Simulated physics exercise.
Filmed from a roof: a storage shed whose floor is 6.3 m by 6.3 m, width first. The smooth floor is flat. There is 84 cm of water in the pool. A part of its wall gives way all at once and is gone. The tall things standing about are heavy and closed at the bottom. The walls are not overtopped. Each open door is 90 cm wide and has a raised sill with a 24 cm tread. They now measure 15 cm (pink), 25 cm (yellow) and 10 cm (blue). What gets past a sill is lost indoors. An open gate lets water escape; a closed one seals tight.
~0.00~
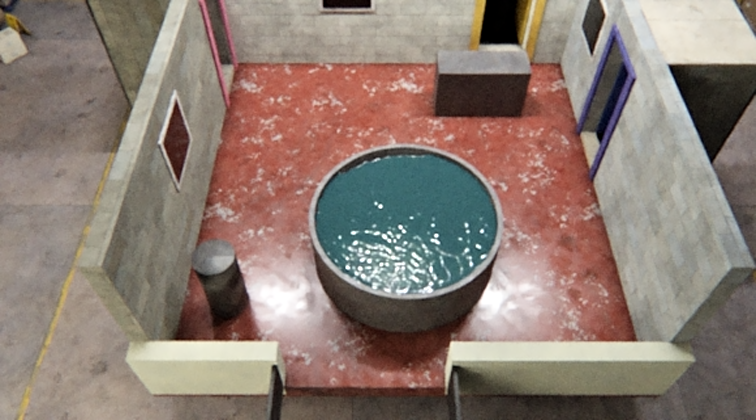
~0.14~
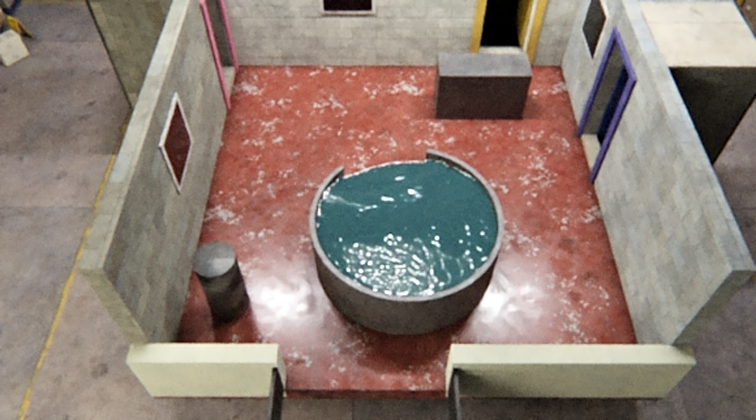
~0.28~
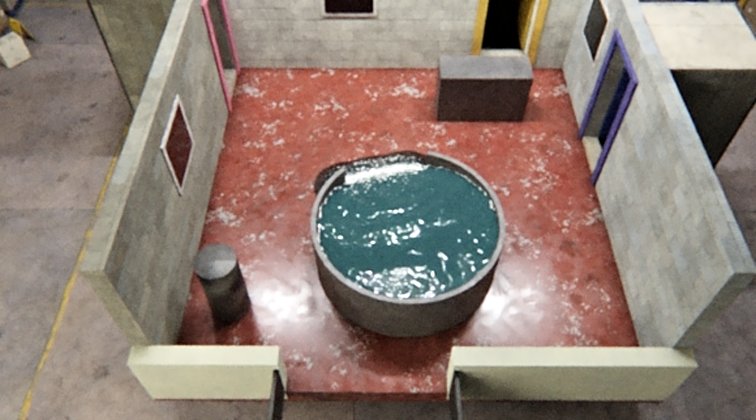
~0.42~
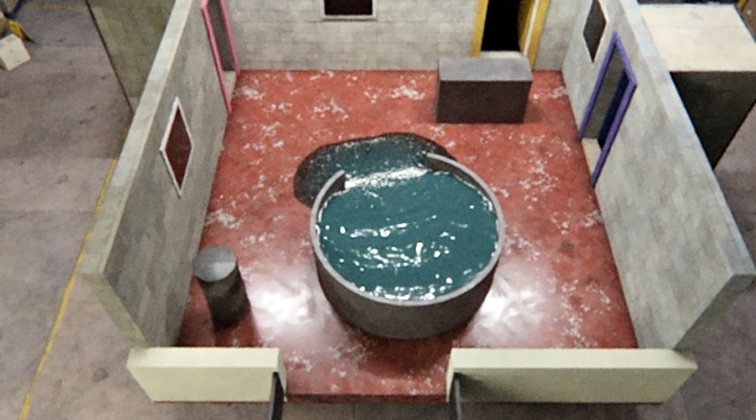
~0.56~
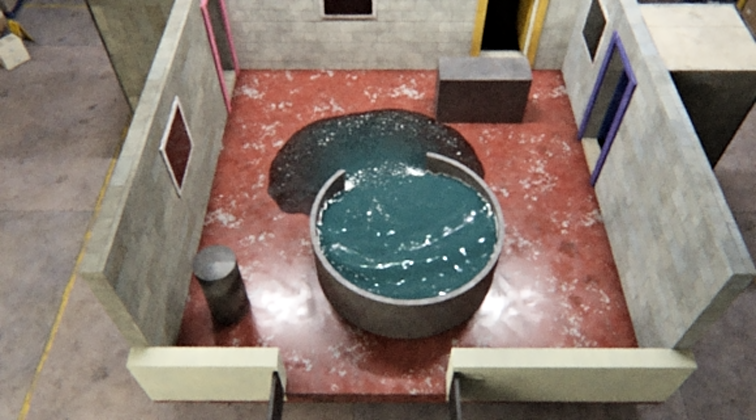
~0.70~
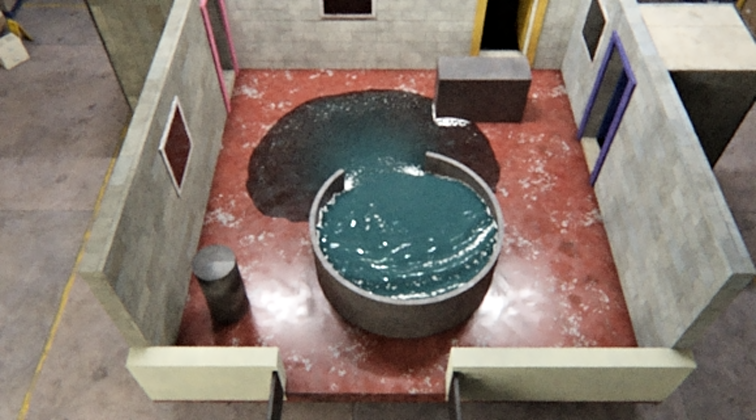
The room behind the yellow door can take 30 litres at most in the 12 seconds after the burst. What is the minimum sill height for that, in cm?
It would have to be roughly 12.5 cm high.
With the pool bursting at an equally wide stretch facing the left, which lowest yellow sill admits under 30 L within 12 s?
Some 11.0 cm.
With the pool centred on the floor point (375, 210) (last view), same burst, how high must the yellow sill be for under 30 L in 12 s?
Then roughly 14.5 cm.
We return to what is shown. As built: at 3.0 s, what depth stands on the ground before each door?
Depths in cm: Pink 37, yellow 9, blue 9.
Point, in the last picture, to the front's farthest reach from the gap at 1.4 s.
Around (237, 74).
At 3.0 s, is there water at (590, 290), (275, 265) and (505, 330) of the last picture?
In that order: Still dry, dry, still dry.
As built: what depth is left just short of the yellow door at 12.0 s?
Some 10.0 cm.
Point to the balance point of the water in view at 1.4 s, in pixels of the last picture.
Around (386, 210).
After 1.4 s water covers 40 % of the floor, deepest (40 cm) near (376, 188); it has not reached the yellow door.
After 3.0 s water covers 55 % of the floor, deepest (38 cm) near (234, 86); 9 cm at the yellow door, 0 litres in over its 25 cm sill.
After 12.0 s water covers 100 % of the floor, deepest (15 cm) near (173, 362); 10 cm at the yellow door, 0 litres in over its 25 cm sill.
At the yellow door as built, the water arrived by 1.7 s and peaked near 18 cm at 5.6 s.
With a sill of 10.5 cm, 50 litres would have come in within the 12 s; with 14 cm, 17 litres. So under 30 litres takes about 12.5 cm.
